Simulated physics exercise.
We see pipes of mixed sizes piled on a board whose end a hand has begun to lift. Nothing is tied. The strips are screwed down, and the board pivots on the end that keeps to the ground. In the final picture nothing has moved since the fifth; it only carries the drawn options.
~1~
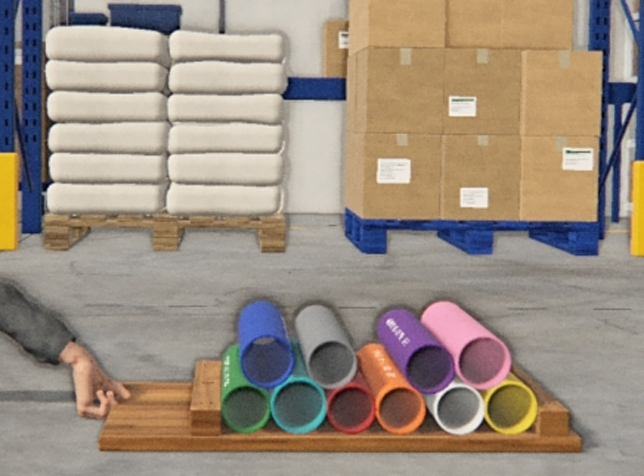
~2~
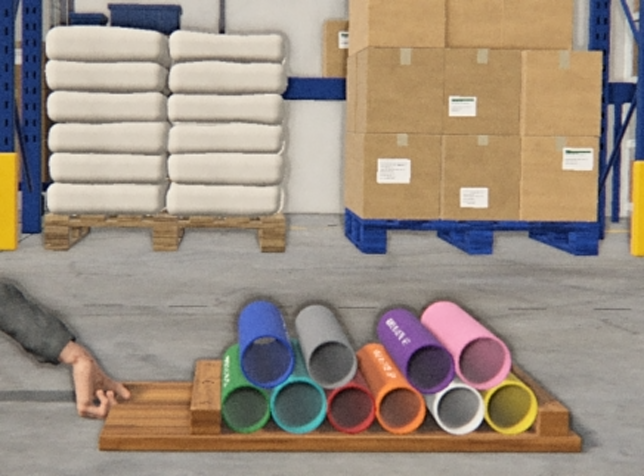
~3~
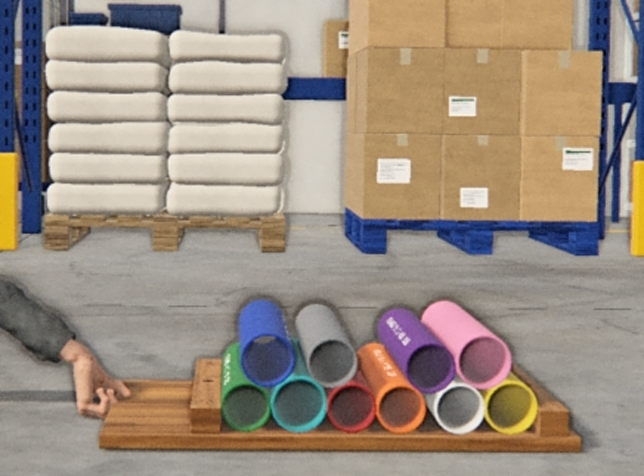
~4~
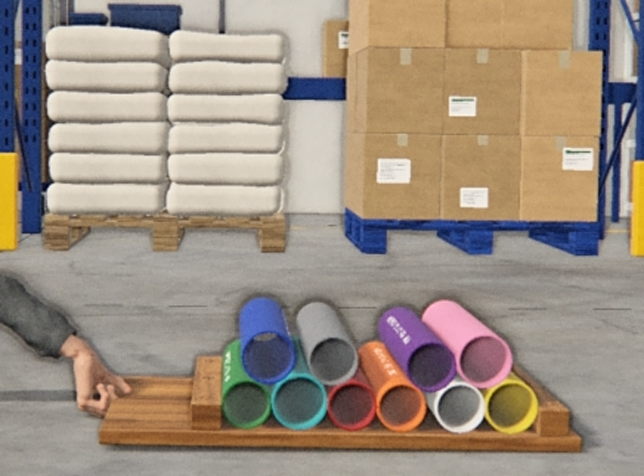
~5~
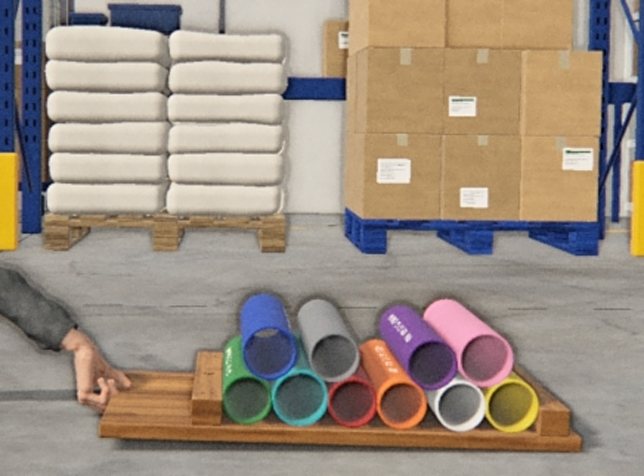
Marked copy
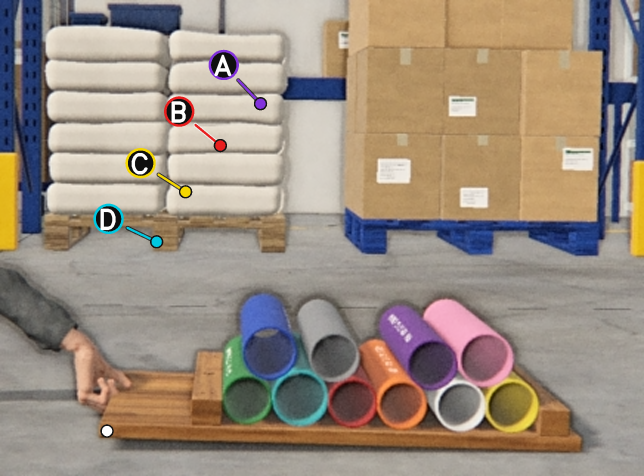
In the video, a hand at the left raises the end of a wooden board slightly, tilting it a little, while the colourful pipes stacked in two rows between wooden strips stay in place relative to the board.
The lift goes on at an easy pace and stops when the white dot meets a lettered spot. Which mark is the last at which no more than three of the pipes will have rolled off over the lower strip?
The highest mark that will do is C.
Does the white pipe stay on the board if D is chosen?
Yes, with D.
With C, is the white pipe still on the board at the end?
Yes, with C.
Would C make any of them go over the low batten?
Yes, at C.
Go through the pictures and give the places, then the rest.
Purple pipe (430, 369); blue pipe (267, 362); grey pipe (332, 364), in the first picture.
Grey pipe (332, 364); board (332, 402), in the second picture.
Board (332, 401); green pipe (246, 407); turquoise pipe (300, 404); purple pipe (430, 368), in the third picture.
Board (332, 399); green pipe (246, 404); turquoise pipe (300, 402), in the fourth picture.
Board (333, 396); green pipe (247, 399); turquoise pipe (300, 398), in the fifth picture.
On the marked copy, A at (261, 104); B at (220, 145); C at (185, 192); D at (156, 242); the white dot at (107, 431).
Following C. Soon after the start, board at 18°.
Later, board at 32°.
In the end, board at 32°, three over the low batten (pink, purple, grey).
As for the rest, A four over the low batten (pink, purple, blue, grey); B four over the low batten (pink, purple, blue, grey); D two over the low batten (pink, purple).
